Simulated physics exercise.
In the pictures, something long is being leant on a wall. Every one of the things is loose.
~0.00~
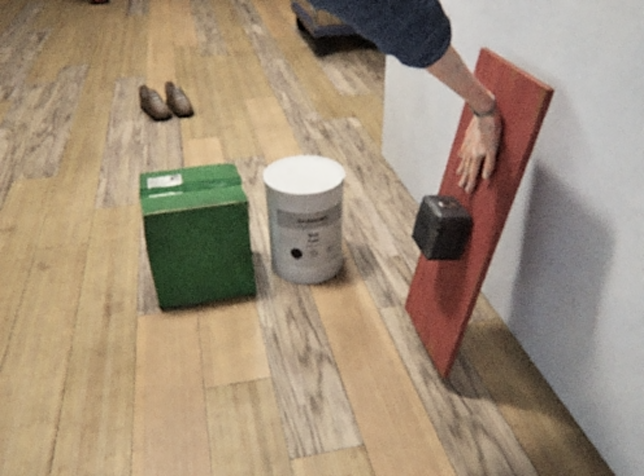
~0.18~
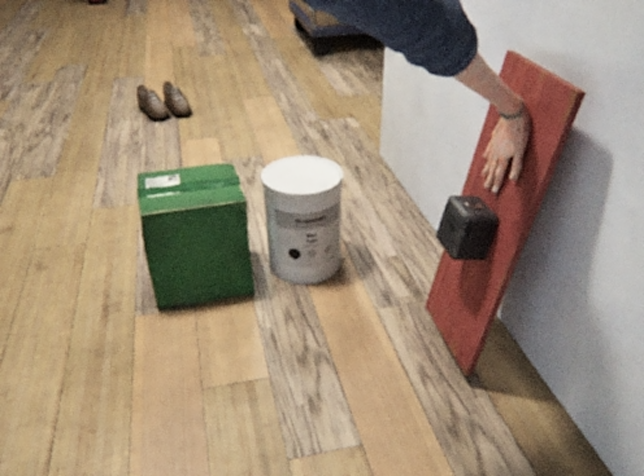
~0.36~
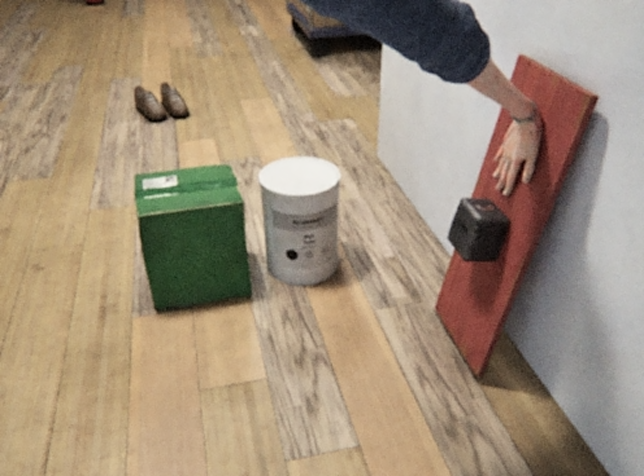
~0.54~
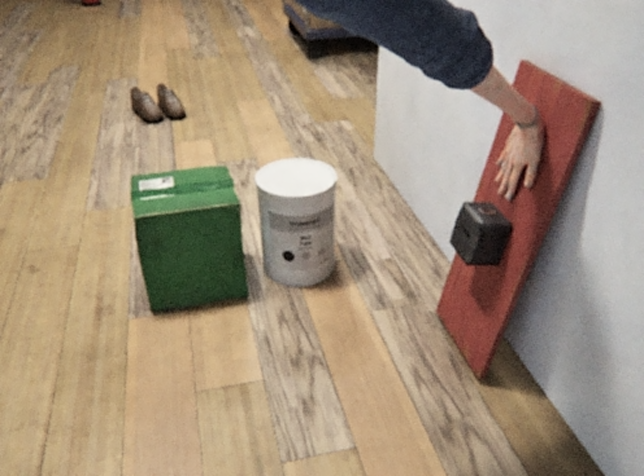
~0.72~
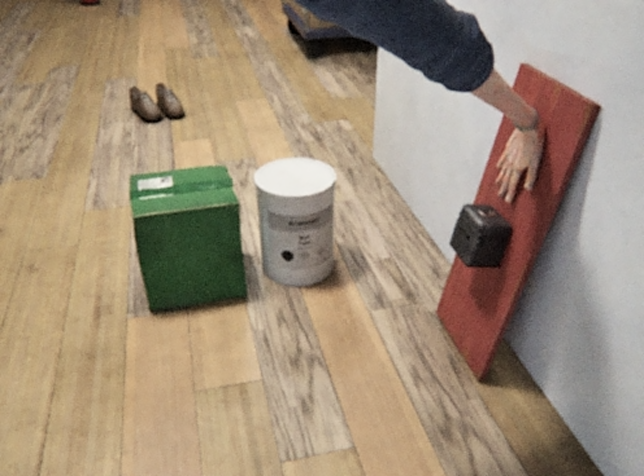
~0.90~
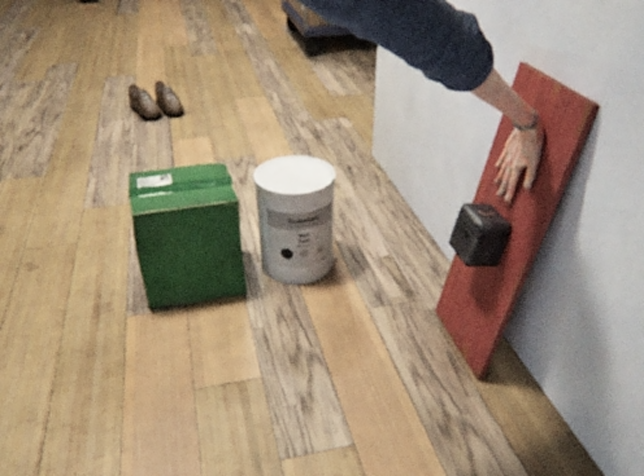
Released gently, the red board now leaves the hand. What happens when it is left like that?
Well, it stays put there.
By 1.30 s, all is still.
By 1.80 s, red board resting near (500, 230).
When it is over (2.2 s), all 3 as before. End places, in pixels of the last picture, red board near (500, 230). The board stays up.
